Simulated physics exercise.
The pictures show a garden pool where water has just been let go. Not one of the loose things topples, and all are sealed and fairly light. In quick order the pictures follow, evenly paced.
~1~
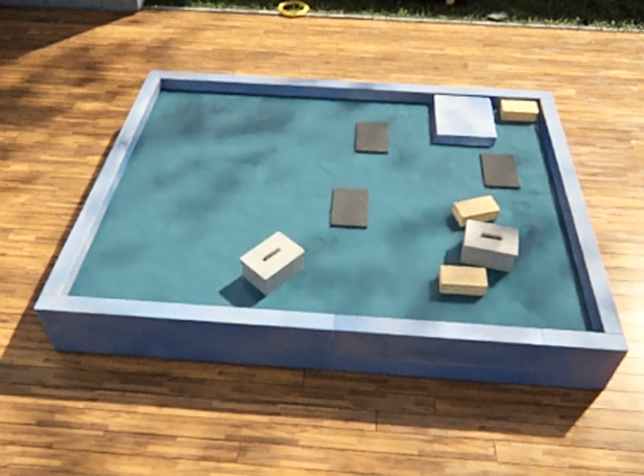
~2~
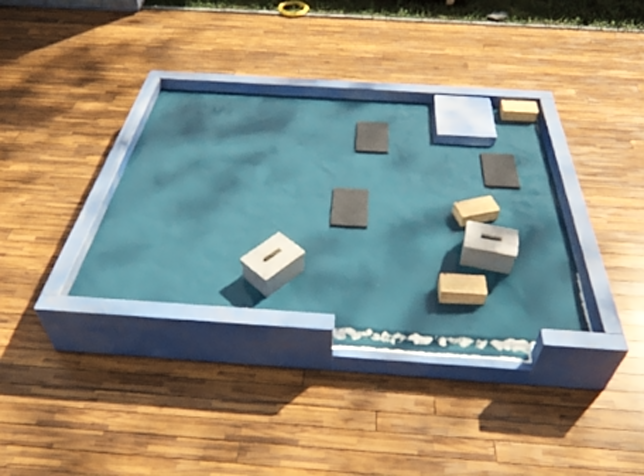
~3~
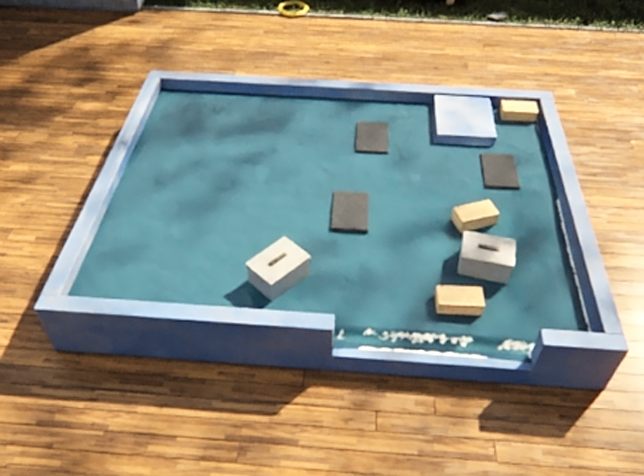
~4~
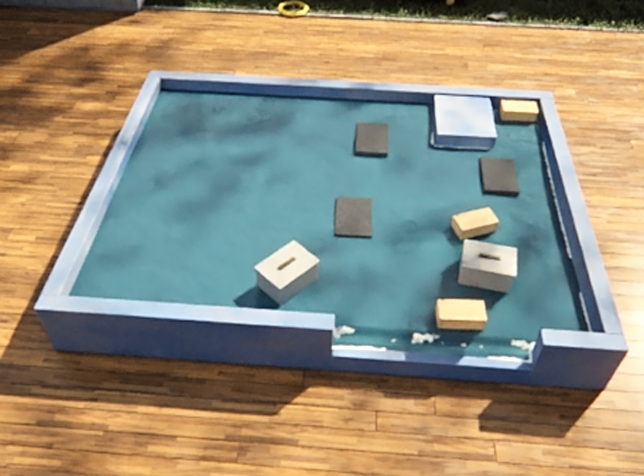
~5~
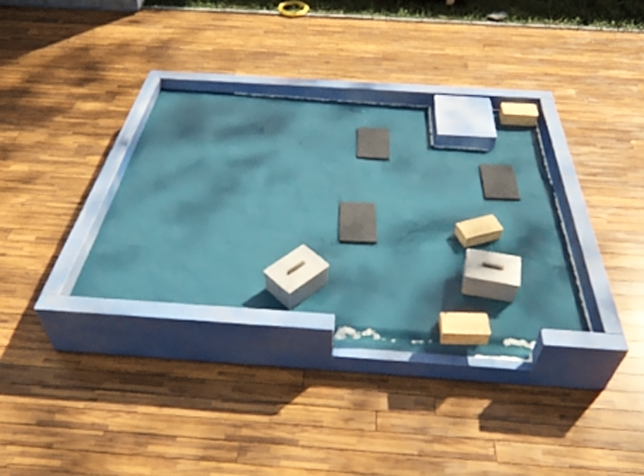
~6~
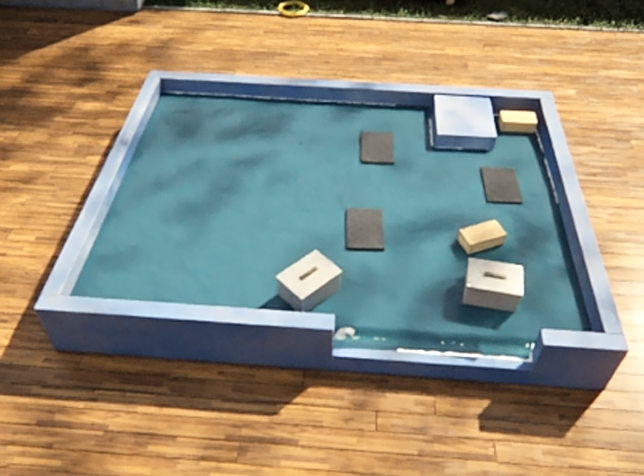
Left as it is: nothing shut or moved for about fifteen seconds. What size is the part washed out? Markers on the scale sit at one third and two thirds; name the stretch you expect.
The share is one third to two thirds.
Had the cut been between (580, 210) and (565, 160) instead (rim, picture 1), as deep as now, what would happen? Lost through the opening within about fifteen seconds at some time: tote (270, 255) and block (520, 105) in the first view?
Remains, then remains.
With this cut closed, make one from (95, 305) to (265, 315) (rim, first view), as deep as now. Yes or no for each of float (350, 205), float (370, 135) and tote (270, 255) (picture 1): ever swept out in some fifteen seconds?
The three come to escape, no escape and escape, in that order.
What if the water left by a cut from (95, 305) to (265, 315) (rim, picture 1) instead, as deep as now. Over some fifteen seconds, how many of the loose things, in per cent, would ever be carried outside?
Roughly 20 in a hundred.
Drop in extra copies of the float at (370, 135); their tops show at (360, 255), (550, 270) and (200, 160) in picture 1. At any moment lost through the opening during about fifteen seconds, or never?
Outcome for each, listed in order: Leaves, leaves, does not leave.
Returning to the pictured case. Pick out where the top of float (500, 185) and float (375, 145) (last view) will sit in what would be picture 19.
Approximately (512, 209) for the first and (399, 169) for the second.
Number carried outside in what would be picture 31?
My count is 5.
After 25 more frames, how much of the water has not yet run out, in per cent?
Estimate: Roughly 66 %.
A moment on, 1 of 8 are out; 7 afloat.
Next, 3 of 8 are out; 5 afloat.
Later, 5 of 8 are out; 3 afloat.
In the end, 5 of 8 are out; 3 afloat.
